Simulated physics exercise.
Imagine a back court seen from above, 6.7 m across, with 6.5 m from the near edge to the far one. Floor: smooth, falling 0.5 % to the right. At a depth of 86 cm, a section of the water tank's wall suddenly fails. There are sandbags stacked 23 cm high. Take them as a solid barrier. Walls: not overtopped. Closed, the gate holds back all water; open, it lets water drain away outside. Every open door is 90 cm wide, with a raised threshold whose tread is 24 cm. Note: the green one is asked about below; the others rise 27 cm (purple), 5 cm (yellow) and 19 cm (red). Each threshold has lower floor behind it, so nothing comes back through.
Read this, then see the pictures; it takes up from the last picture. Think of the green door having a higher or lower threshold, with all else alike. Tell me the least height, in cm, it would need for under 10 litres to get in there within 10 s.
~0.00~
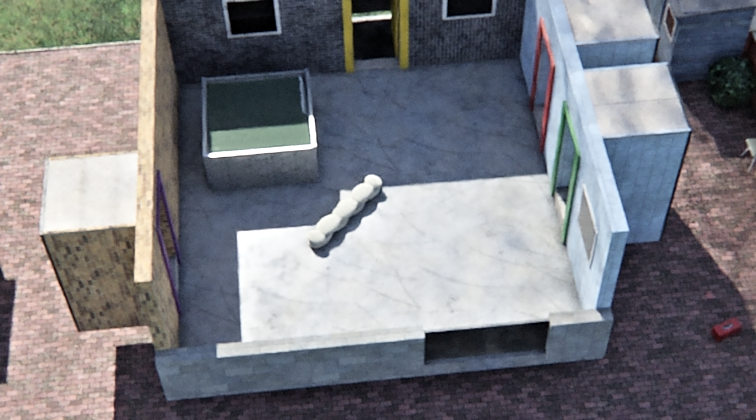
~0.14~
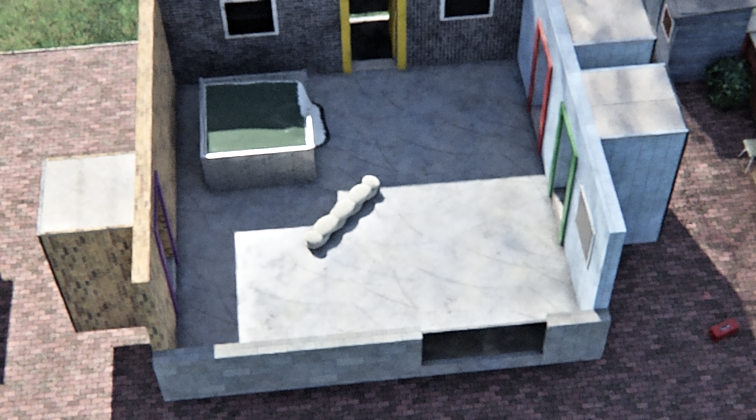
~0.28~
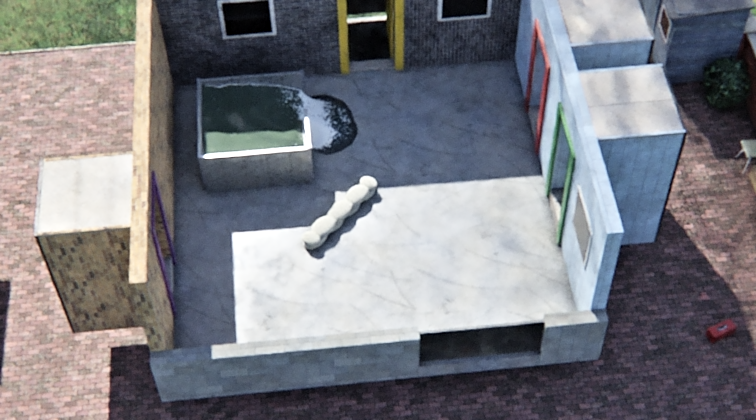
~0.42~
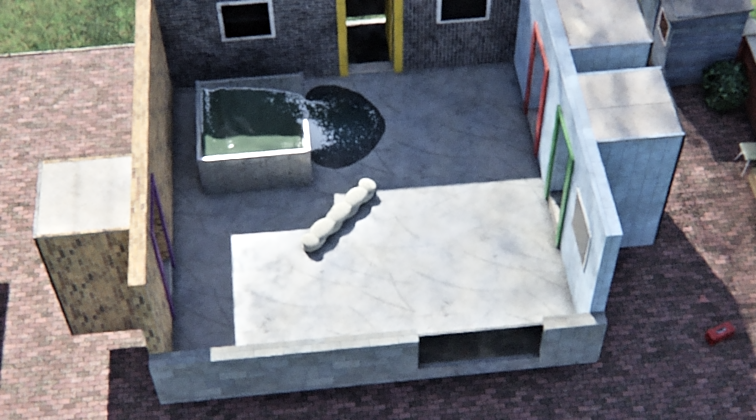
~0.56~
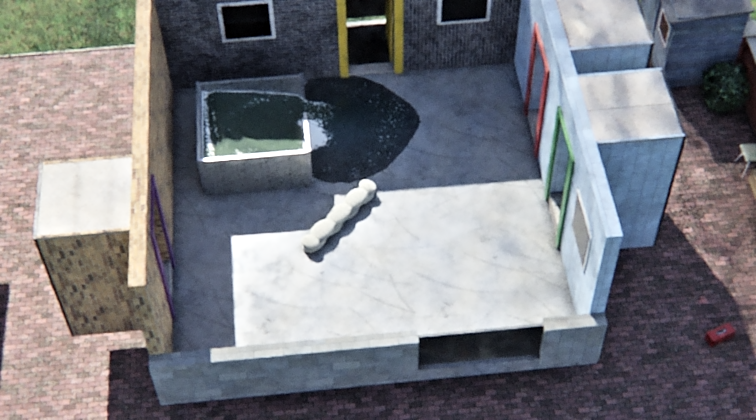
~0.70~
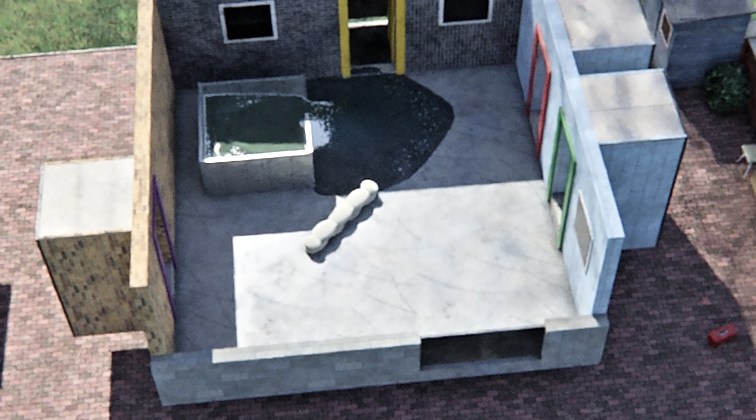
You would need roughly 10 cm.
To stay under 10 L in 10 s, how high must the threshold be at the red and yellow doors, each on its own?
About 24 cm at red and about 22 cm at yellow.
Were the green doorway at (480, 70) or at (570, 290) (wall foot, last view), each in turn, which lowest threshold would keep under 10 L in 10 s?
You'd want roughly 29 cm there first, then roughly 13.5 cm.
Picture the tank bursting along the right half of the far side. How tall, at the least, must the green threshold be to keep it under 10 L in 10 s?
Close to 5.5 cm at the least.
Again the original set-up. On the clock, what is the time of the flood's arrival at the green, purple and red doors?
Green = 2.0 s, purple = 7.5 s, red = 1.2 s.
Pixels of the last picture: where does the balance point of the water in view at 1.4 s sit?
About (316, 137).
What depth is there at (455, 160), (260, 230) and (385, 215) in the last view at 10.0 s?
In that order: 6, 1 and 5 cm.
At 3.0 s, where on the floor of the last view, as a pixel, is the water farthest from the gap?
Lab note: Front tip approx. at (581, 333).
After 1.4 s water covers 30 % of the floor, deepest (47 cm) near (515, 64); it has not reached the green door.
After 3.0 s water covers 40 % of the floor, deepest (34 cm) near (479, 67); 13 cm at the green door, 0 litres in over its 25 cm threshold.
After 10.0 s water covers 85 % of the floor, deepest (12 cm) near (561, 345); 6 cm at the green door, 0 litres in over its 25 cm threshold.
At the green door as built, the water arrived by 2.0 s and peaked near 15 cm at 2.6 s.
With a threshold of 8.5 cm, 18 litres would have come in within the 10 s; with 11.5 cm, 5 litres. So under 10 litres takes about 10 cm.
